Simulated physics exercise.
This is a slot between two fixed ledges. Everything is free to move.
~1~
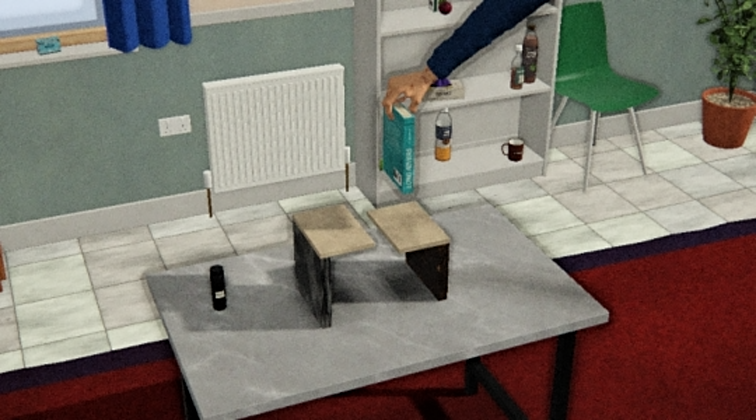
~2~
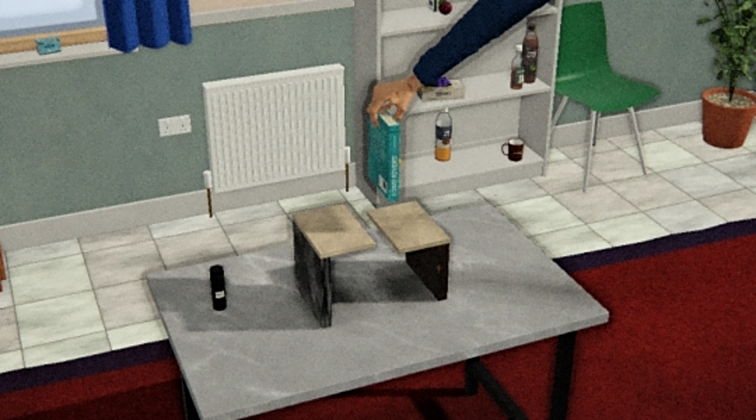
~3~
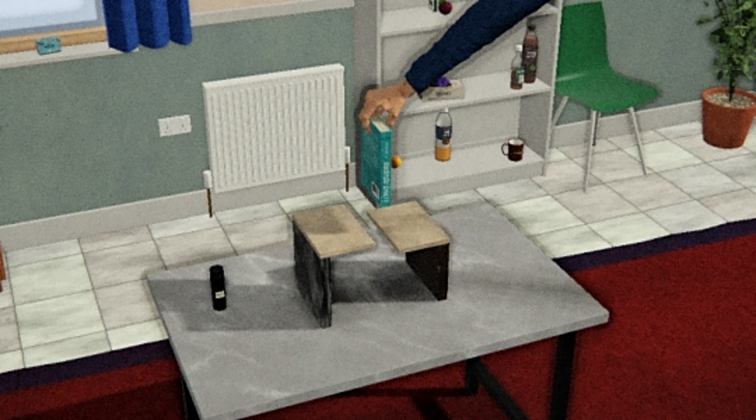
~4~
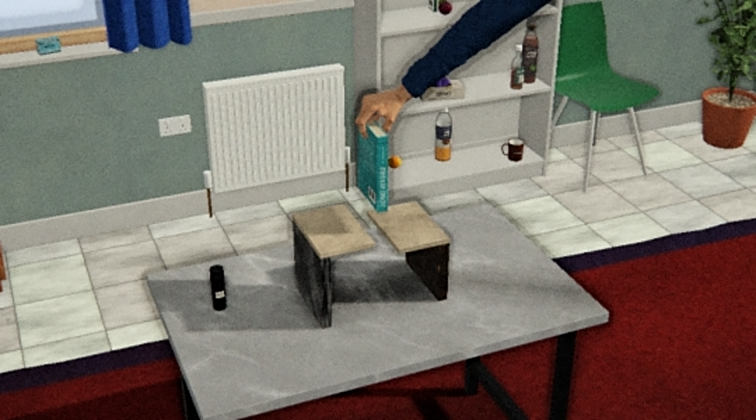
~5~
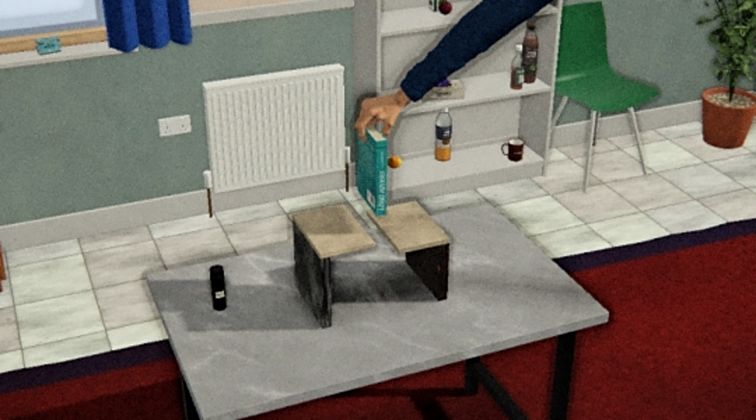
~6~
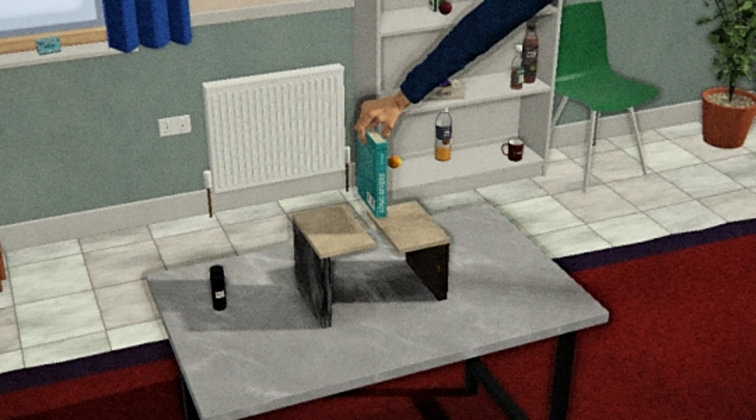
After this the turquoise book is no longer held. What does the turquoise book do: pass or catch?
Outcome: The book drops through.
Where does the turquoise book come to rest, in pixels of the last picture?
Near (372, 260).
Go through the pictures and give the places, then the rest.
Being brought over the gap; turquoise book (398, 144); black shaker (218, 288), in the first picture.
Being brought over the gap; turquoise book (384, 152); black shaker (218, 288), in the second picture.
Being brought over the gap; turquoise book (376, 158); black shaker (218, 288), in the third picture.
Being brought over the gap; turquoise book (373, 163); black shaker (218, 288), in the fourth picture.
Being brought over the gap; turquoise book (372, 166); black shaker (218, 288), in the fifth picture.
Poised above the slot; turquoise book (372, 169); black shaker (218, 288), in the sixth picture.
Then, 0.20 s later than the last frame, turquoise book moved a little near (372, 184).
Then, 0.30 s later than the last frame, turquoise book moved about its own width near (372, 230).
Then, 0.40 s later than the last frame, turquoise book moved well along near (372, 255).
When it is over, moved from the start, turquoise book; black shaker as before. End places, in pixels of the last picture, turquoise book near (372, 260). The book goes down the gap.
